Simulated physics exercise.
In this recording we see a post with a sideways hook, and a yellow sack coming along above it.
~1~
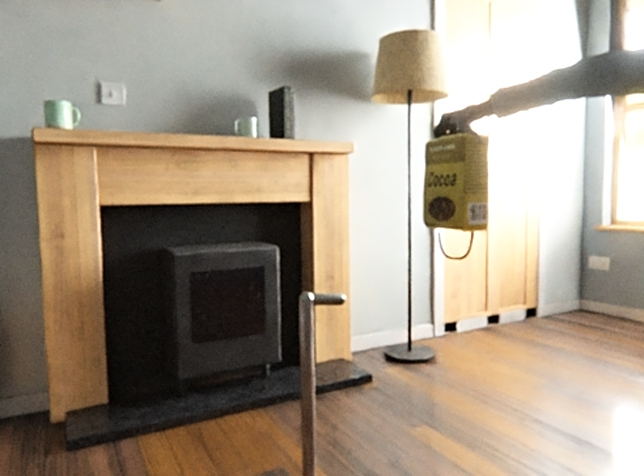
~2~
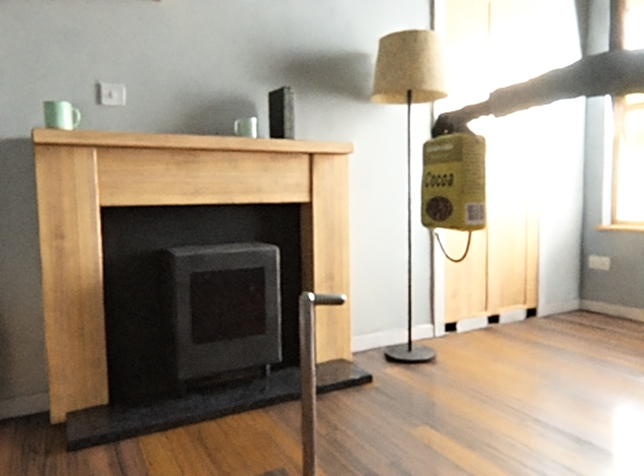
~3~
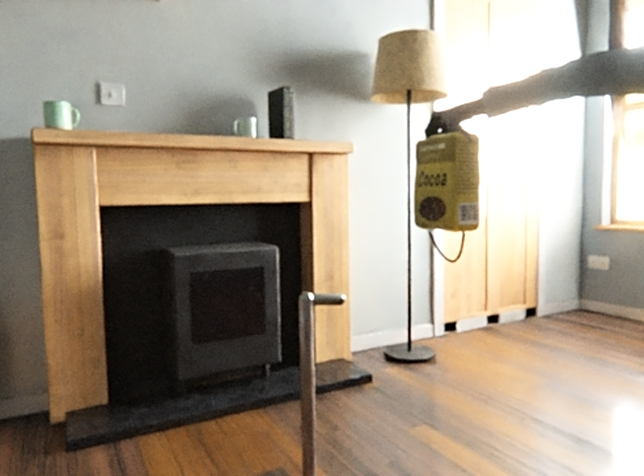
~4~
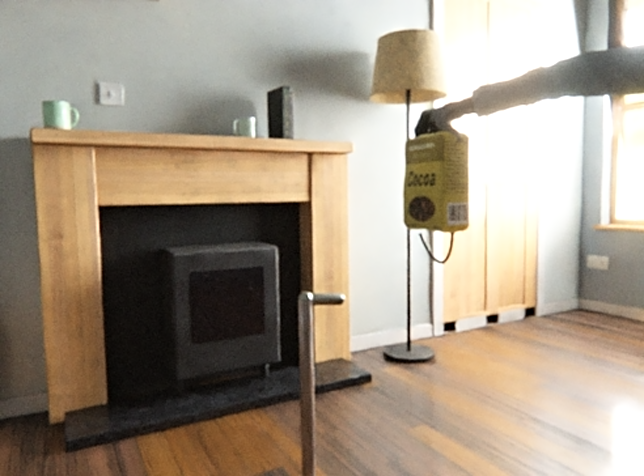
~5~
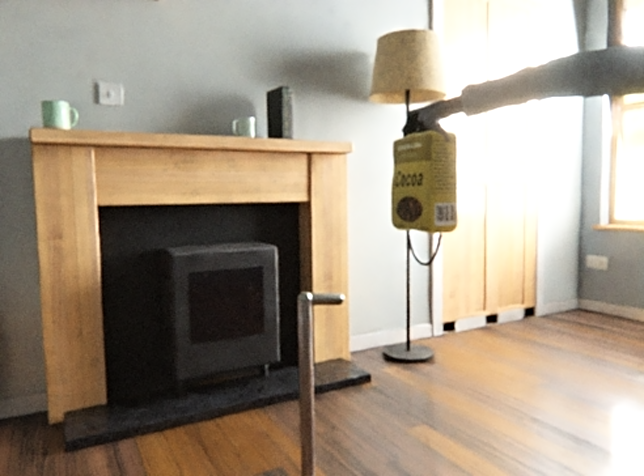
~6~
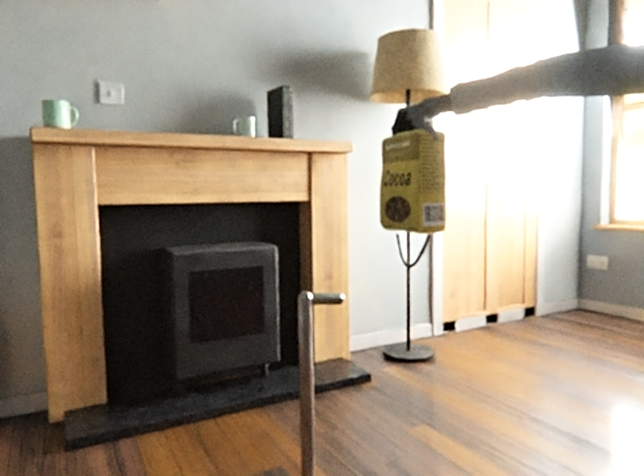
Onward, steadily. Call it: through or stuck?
Through.
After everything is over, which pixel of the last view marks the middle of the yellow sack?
It finishes at (138, 182).
Then, 0.80 s after the last picture, sack over the post near (306, 183).
Then, 1.50 s after the last picture, sack past the post near (186, 182).
At rest, sack past the post near (138, 182). The yellow sack goes by freely.
